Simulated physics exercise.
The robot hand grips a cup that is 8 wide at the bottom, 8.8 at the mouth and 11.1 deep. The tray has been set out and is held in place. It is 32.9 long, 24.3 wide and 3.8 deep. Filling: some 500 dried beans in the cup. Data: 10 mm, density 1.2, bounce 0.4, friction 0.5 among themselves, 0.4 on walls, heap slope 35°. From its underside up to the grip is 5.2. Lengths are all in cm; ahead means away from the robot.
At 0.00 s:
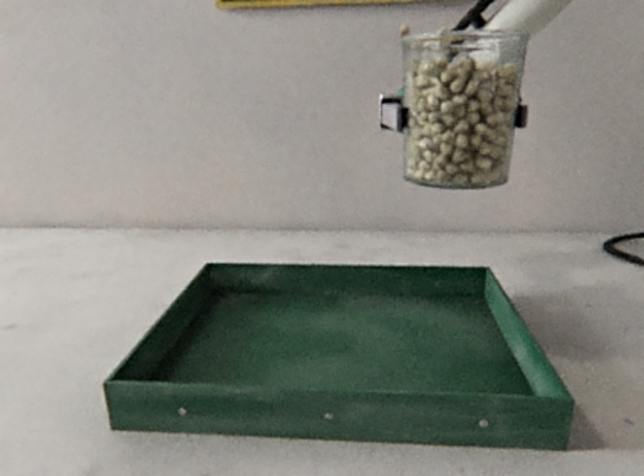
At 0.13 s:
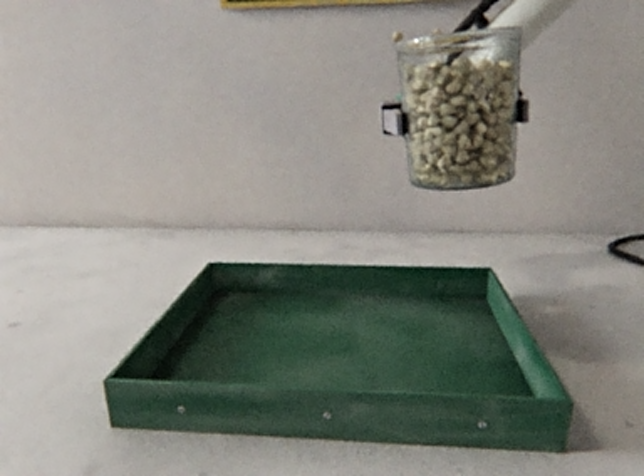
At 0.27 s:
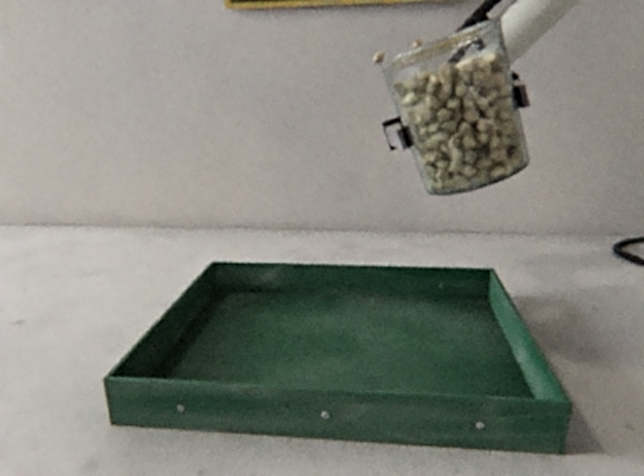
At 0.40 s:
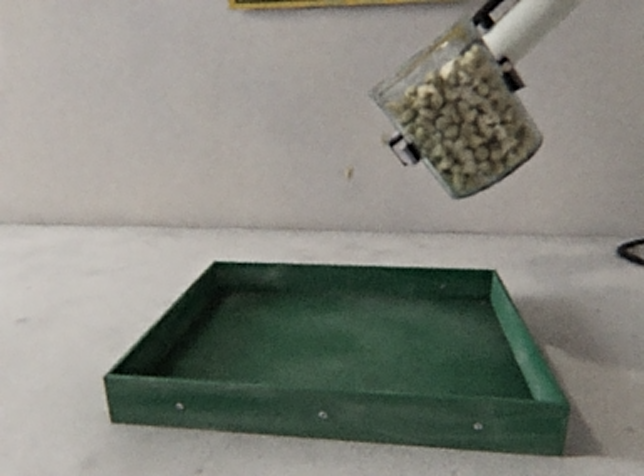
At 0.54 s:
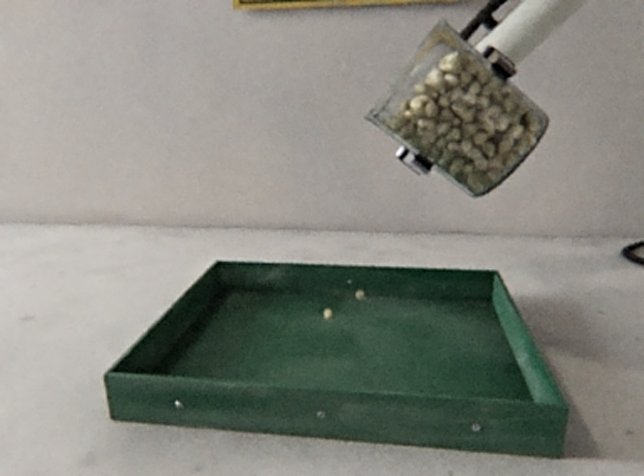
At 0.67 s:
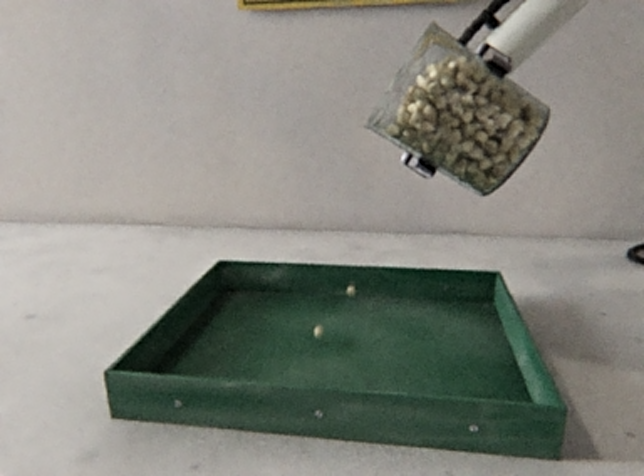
Above a green tray on a pale tabletop, a robot arm tilted a clear cup full of pale dried beans over to the left, and two beans dropped into the tray.
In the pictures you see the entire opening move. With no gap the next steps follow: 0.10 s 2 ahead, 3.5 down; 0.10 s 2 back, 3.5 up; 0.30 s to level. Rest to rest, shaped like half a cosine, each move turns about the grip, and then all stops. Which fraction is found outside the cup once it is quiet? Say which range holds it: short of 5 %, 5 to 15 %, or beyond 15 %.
The range short of 5 % holds it.
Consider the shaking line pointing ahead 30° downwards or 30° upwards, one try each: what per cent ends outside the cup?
First try some 5 %, second try some 30 %.
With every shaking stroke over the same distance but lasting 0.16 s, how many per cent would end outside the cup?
Estimate: Near 0 per cent.
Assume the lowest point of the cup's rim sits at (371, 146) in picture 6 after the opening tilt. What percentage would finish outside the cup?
I'd put it at roughly 5 %.
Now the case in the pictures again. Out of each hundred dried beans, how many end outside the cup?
The share is close to 2 per cent.
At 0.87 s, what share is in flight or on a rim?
0 %.
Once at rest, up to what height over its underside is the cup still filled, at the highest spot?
Roughly 11.0 cm.
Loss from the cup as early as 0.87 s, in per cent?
0 %.
By 0.87 s, tilted 57° forward, highest piece 26 above the table; 495 in the cup, 2 in the tray, 2 in flight or on a rim.
By 1.07 s, tilted 14° forward, highest piece 28 above the table; 489 in the cup, 7 in the tray, 3 in flight or on a rim.
By 1.37 s, level, highest piece 28 above the table; 489 in the cup, 10 in the tray.
By 2.42 s, level, highest piece 28 above the table; 489 in the cup, 10 in the tray.
Final count, 489 in the cup, 10 in the tray. That is 2 % outside the cup.
